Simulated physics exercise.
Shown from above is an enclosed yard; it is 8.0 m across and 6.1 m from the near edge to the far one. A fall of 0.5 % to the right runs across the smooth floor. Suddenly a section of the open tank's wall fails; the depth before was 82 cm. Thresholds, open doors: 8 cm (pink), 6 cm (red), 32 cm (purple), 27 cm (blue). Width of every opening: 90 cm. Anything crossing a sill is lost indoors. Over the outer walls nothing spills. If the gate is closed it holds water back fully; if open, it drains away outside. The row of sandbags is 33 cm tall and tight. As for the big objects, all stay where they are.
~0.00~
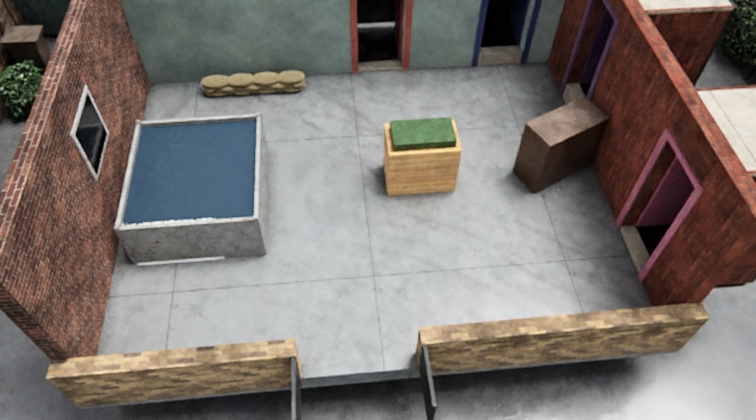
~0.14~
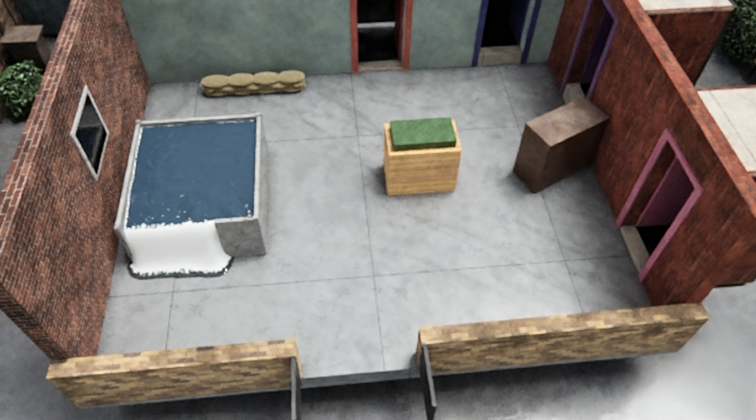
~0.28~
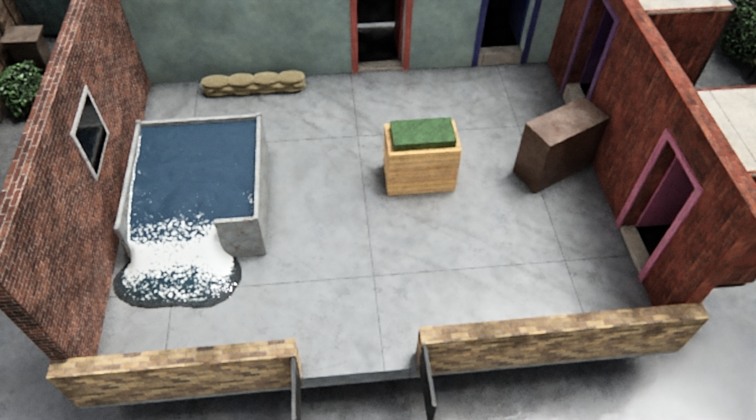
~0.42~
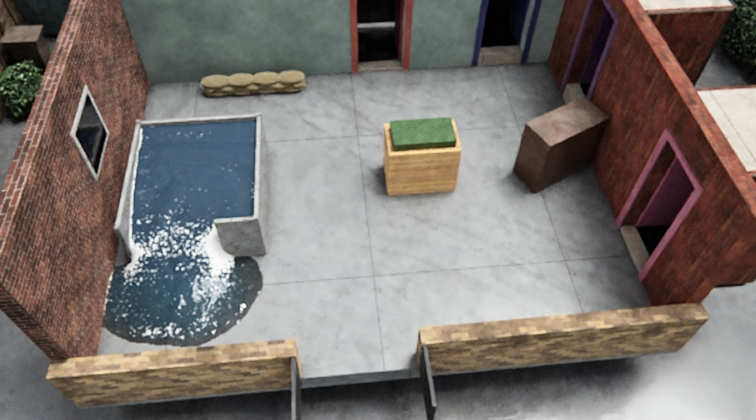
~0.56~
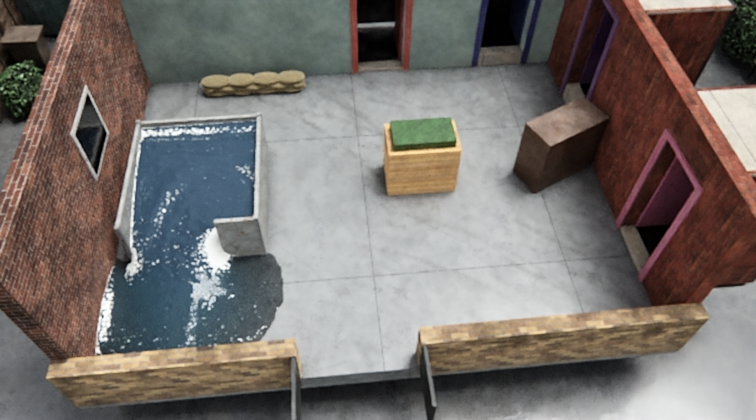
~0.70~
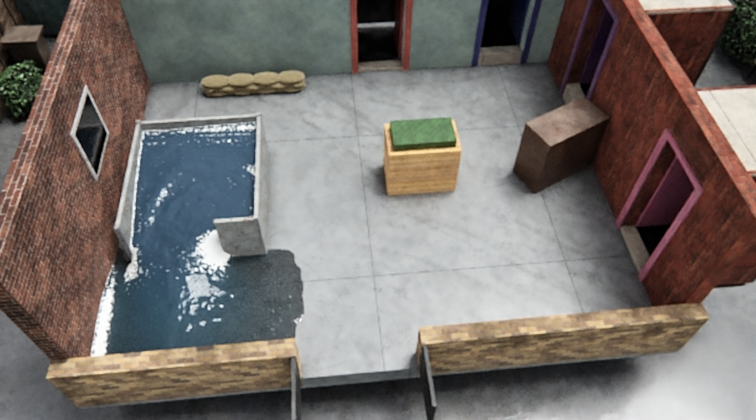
The clip opens on an enclosed yard seen from above, with a still, water-filled open tank at left and a planter near the middle. Part of the tank's near wall gives way and white, foaming water pours out, then spreads across the floor to the low front wall and creeps right along it.
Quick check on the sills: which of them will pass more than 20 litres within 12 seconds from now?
Sill check: Pink door passes more; red door passes less or equal; purple door passes less or equal; blue door passes less or equal.
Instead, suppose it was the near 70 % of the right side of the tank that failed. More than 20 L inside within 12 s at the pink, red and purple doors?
So pink ends up past the limit, red past the limit, purple short of it.
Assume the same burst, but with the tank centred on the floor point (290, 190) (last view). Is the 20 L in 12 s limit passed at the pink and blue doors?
For the pink door, the amount is acceptable; for the blue door, the amount is acceptable.
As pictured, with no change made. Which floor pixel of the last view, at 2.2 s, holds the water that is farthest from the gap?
Near (512, 343).
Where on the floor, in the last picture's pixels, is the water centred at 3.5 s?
Near (259, 257).
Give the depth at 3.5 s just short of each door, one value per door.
Depths in cm: Pink 3, red 0, purple 0, blue 0.
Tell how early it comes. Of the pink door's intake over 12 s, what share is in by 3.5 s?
0 per cent, roughly.
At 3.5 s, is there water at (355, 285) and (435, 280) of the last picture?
I'd call them drenched and then drenched.
After 1.4 s water covers 15 % of the floor and is deepest (68 cm) near (107, 379); pink door not reached, red door not reached, purple door not reached, blue door not reached.
After 2.2 s water covers 20 % of the floor and is deepest (50 cm) near (107, 379); pink door not reached, red door not reached, purple door not reached, blue door not reached.
After 3.5 s water covers 55 % of the floor and is deepest (30 cm) near (124, 287); pink door 3 cm at the sill, 0 L in, red door not reached, purple door not reached, blue door not reached.
After 7.0 s water covers 75 % of the floor and is deepest (20 cm) near (640, 286); pink door 17 cm at the sill, 165 L in, red door 2 cm at the sill, 0 L in, purple door 1 cm at the sill, 0 L in, blue door 6 cm at the sill, 0 L in.
After 12.0 s water covers 95 % of the floor and is deepest (10 cm) near (434, 207); pink door 9 cm at the sill, 233 L in, red door 6 cm at the sill, 2 L in, purple door 8 cm at the sill, 0 L in, blue door 9 cm at the sill, 0 L in.
